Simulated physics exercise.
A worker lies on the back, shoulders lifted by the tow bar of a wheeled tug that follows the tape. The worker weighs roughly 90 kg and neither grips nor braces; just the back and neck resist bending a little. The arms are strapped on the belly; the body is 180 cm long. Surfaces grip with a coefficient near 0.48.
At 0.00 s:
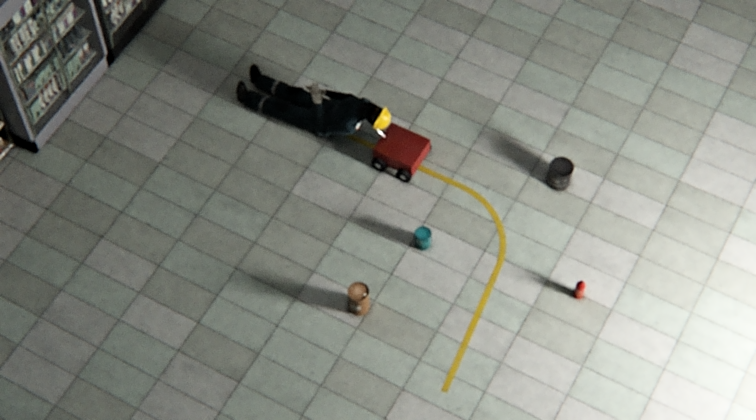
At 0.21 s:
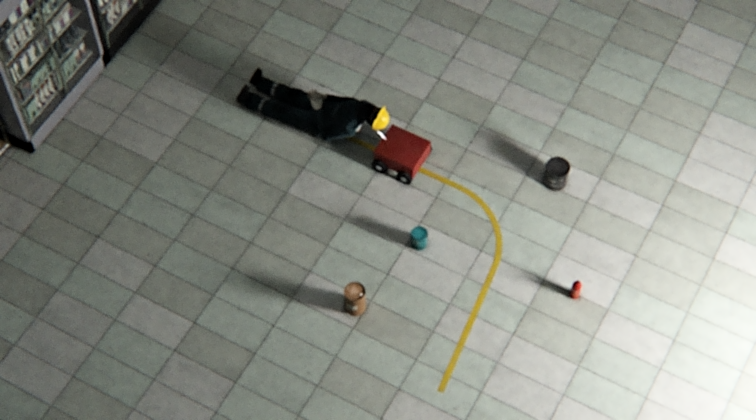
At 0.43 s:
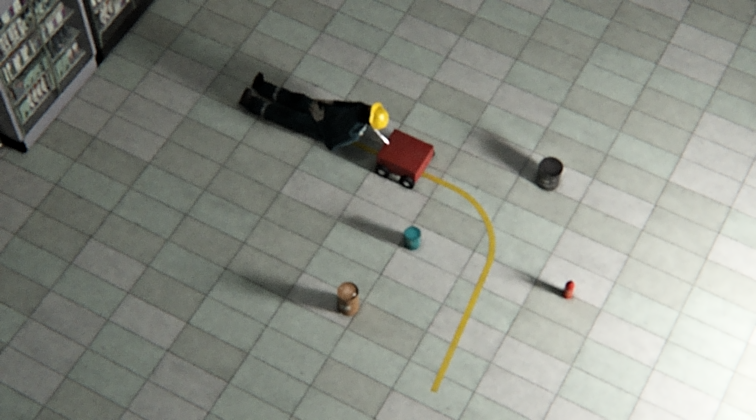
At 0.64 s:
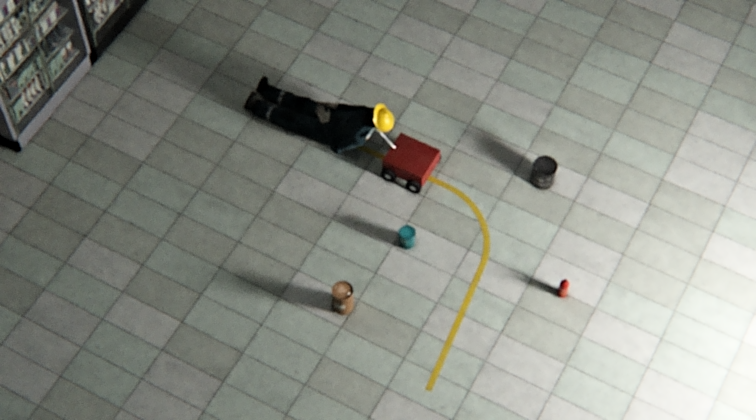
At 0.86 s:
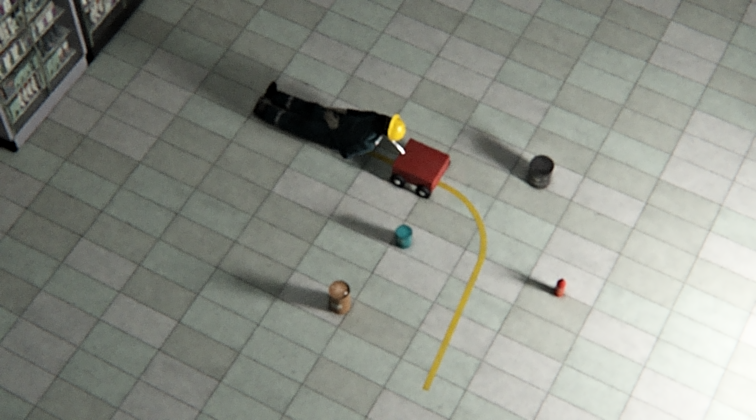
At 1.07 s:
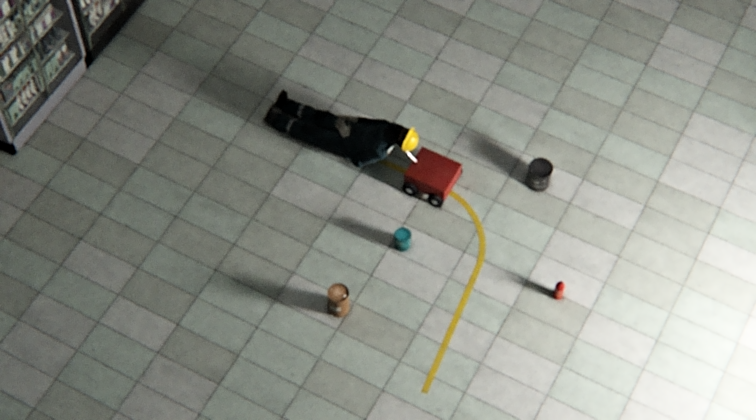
On a pale tiled floor, a small red wheeled cart crept right and slightly down along a curved yellow line, dragging a person in dark clothes and a yellow helmet, who lay stretched out behind it.
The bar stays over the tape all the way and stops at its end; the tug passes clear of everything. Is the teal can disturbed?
Here the teal can keeps still.
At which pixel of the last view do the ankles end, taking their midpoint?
At about (451, 271).
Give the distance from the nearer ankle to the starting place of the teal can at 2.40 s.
About 110 cm.
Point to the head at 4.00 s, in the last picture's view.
Around (459, 283).
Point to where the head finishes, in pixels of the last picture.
Near (421, 376).
After 2.40 s the teal can is where it stood, near (403, 240) in the last picture's view; the nearer ankle is 114 cm from that spot.
After 3.20 s the teal can is where it stood, near (403, 240) in the last picture's view; the black bucket where it stood; the nearer ankle is 83 cm from that spot.
After 4.00 s the teal can is where it stood, near (403, 240) in the last picture's view; the black bucket where it stood; the nearer ankle is 59 cm from that spot.
After 4.80 s the teal can is where it stood, near (403, 240) in the last picture's view; the nearer ankle is 36 cm from that spot.
By 5.7 s, teal can stays put; red bottle stays put; black bucket stays put; brown bin stays put.
